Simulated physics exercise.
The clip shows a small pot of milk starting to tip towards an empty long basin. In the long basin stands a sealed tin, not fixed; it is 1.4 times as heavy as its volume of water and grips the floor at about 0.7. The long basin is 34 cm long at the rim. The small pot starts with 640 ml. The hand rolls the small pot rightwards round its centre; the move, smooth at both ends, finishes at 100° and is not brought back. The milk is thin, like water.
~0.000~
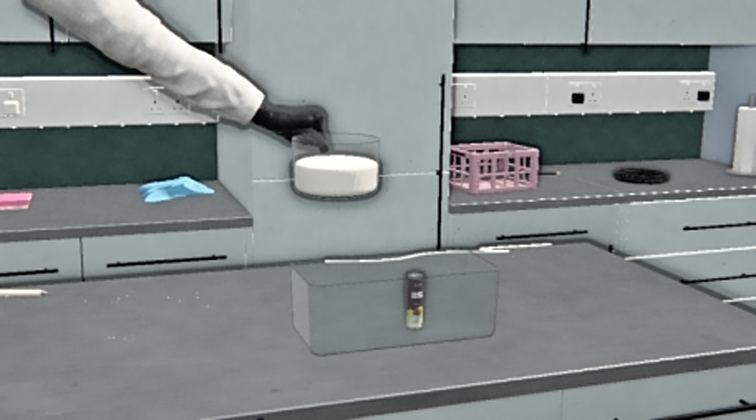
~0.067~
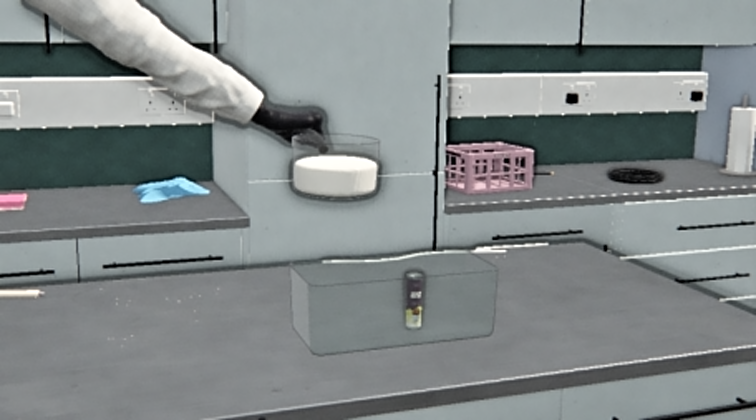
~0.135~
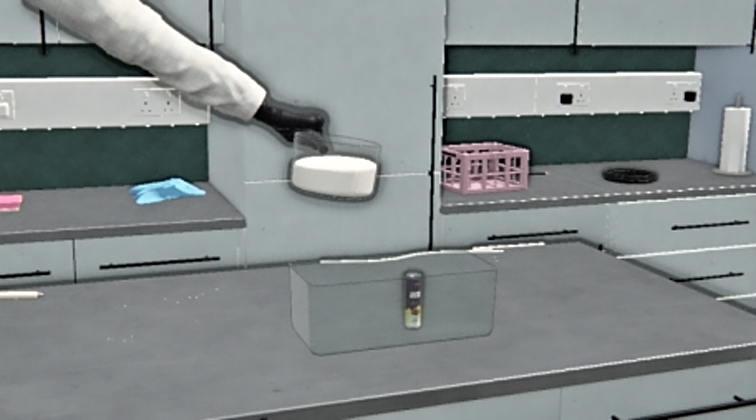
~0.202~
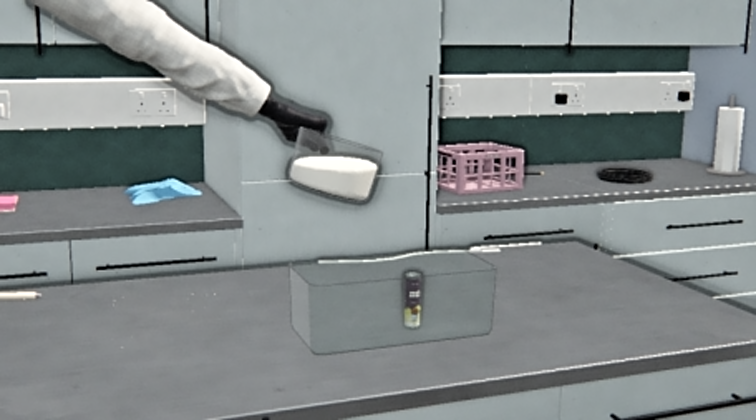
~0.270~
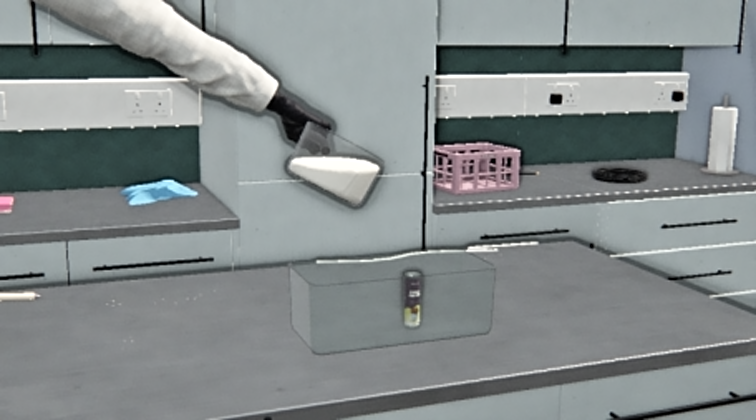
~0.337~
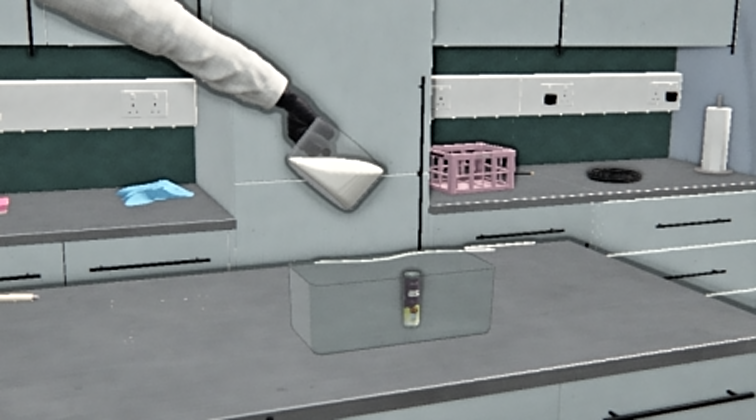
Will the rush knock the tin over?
The tin goes over.
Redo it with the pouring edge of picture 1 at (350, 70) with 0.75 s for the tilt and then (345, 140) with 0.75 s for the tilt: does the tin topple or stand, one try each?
First it topples; then it stays up.
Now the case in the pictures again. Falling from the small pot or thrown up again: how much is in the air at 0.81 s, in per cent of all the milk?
Some 14 per cent.
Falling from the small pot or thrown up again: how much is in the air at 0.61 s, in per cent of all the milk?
Near 44 in a hundred.
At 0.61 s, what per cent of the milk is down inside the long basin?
Some 14 per cent.
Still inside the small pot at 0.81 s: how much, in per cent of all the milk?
About 14 per cent.
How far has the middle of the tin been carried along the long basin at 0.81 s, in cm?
About 1 cm.
By 0.61 s the tilt is 92° and 41 per cent is still to pour; the tin stands where it began.
By 0.81 s the tilt is 100° and 13 per cent is still to pour; the tin stands where it began.
By 1.02 s the tilt is 100° and 3 per cent is still to pour; the tin leans 24°.
By 1.25 s the tilt is 100° and 0 per cent is still to pour; the tin lies on its side.
At rest the tin lies on its side.
